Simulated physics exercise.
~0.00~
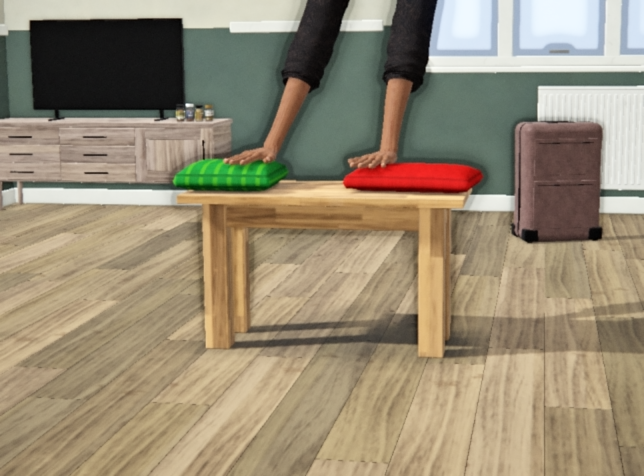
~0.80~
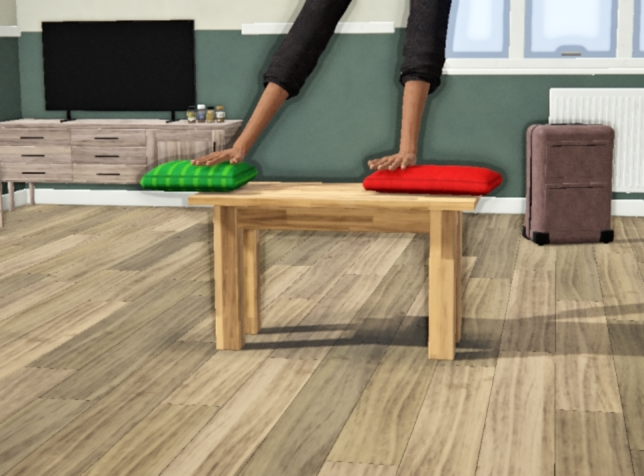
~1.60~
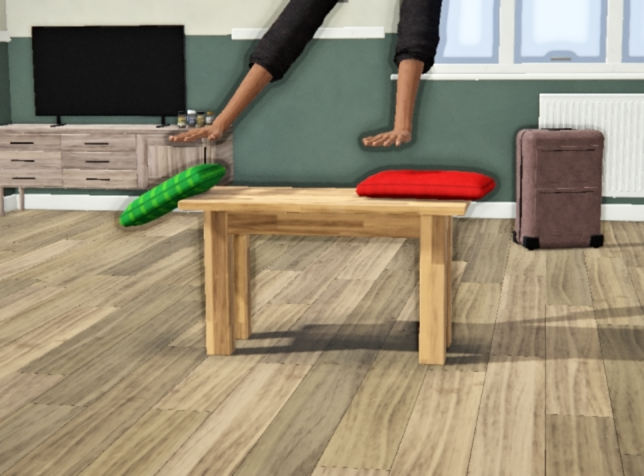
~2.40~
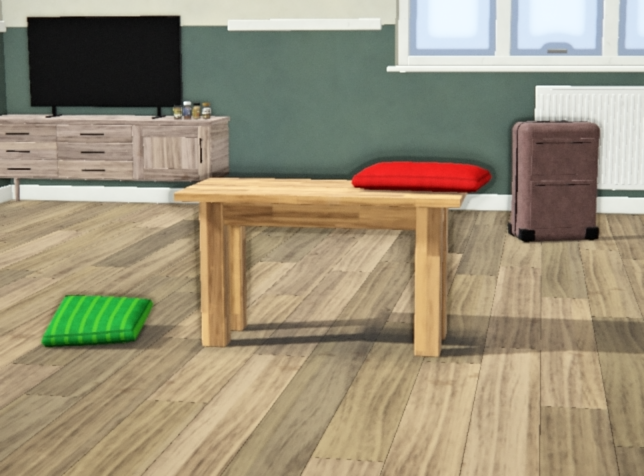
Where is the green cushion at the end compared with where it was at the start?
At the start it lies on the left end of the wooden table, under a hand. At the end it lies on the floor to the left of the table.
Green cushion and red pillow pushed apart on a table by hands, green tipping off left to the floor, red staying put.
